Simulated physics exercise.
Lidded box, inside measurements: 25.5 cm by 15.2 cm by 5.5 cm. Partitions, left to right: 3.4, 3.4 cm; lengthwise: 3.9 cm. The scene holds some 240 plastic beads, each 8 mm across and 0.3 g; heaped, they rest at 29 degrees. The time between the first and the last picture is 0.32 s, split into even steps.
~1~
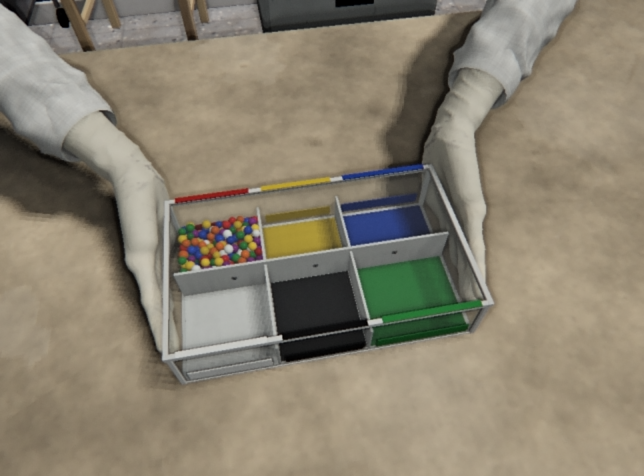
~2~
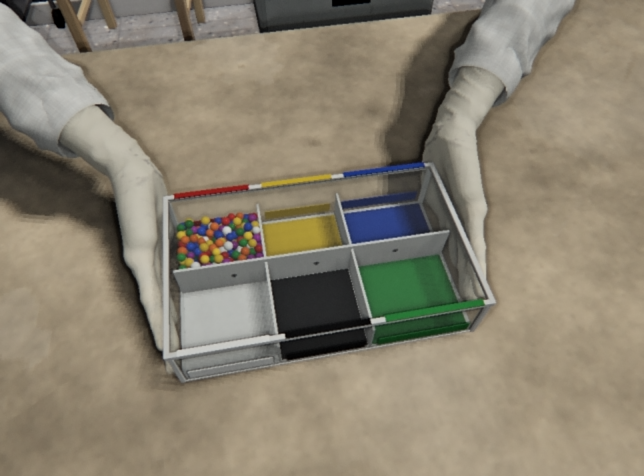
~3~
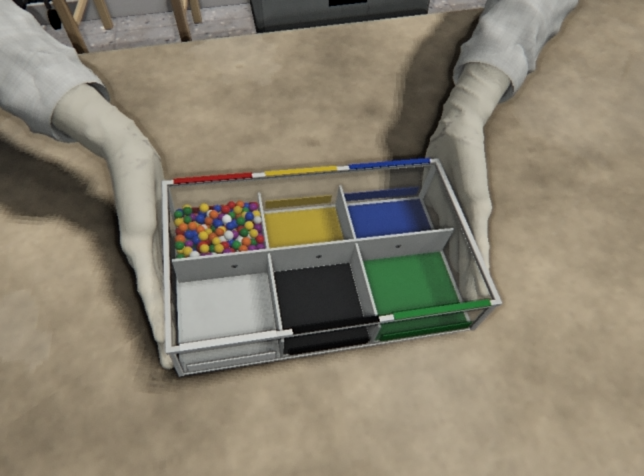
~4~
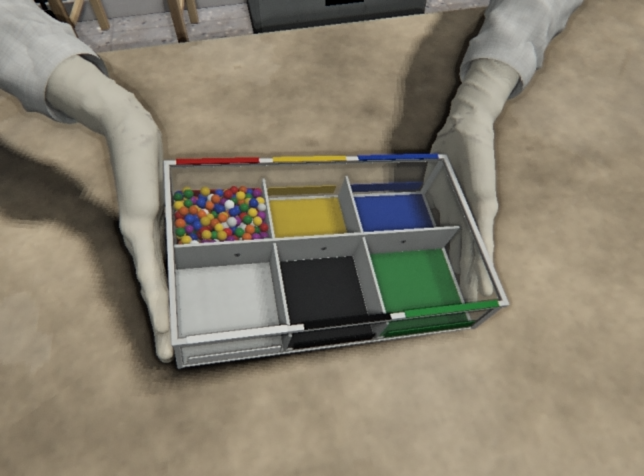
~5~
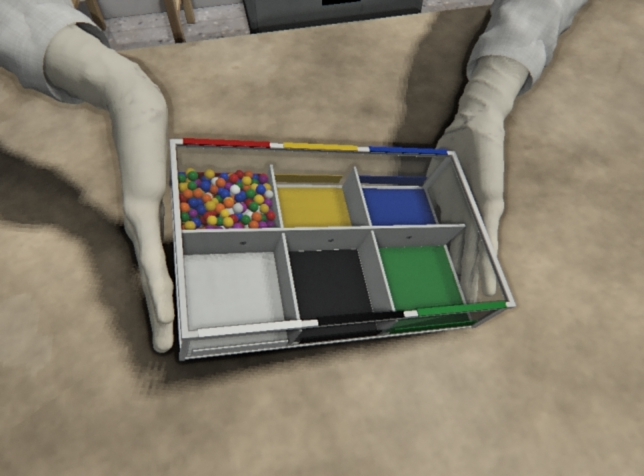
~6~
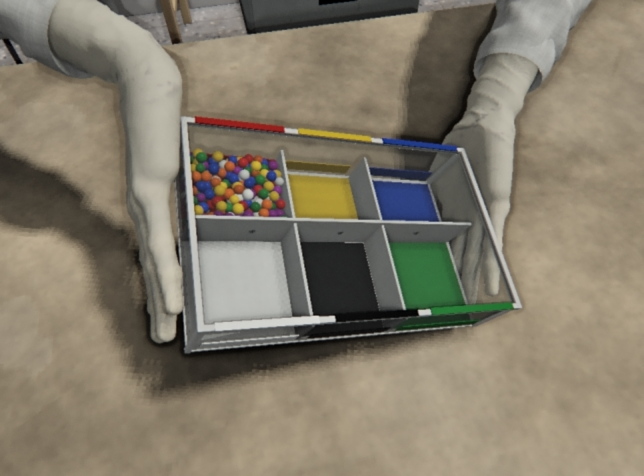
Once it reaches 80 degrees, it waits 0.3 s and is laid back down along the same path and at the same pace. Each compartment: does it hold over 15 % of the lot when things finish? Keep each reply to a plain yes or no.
Here goes: Red yes; blue no; green yes; yellow no; white no; black no.
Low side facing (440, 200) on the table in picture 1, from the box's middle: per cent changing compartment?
That would be close to 60 per cent.
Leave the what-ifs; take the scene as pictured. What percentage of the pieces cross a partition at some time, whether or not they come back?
I'd say near 55 percent of them.
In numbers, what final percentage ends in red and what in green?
The red one gets 45 per cent and the green one 40 per cent.
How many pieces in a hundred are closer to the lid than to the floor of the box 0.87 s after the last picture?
About 40 per cent.
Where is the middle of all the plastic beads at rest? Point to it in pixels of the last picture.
Estimated resting centre: Around (334, 264).
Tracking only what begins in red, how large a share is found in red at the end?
Share retained: Some 50 per cent.
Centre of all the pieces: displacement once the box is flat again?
Displacement: Near 10.5 cm.
Then, 0.87 s after the last picture, tilt 80 degrees; red 55 %, blue 5 %, green 30 %, yellow 5 %, black 5 %.
Then, 1.46 s after the last picture, tilt 39 degrees; red 45 %, green 40 %, yellow 5 %.
Then, 2.09 s after the last picture, tilt 0 degrees; red 45 %, green 40 %, yellow 5 %.
In the end, red 45 %, blue 0 %, green 40 %, yellow 5 %, white 0 %, black 0 %.
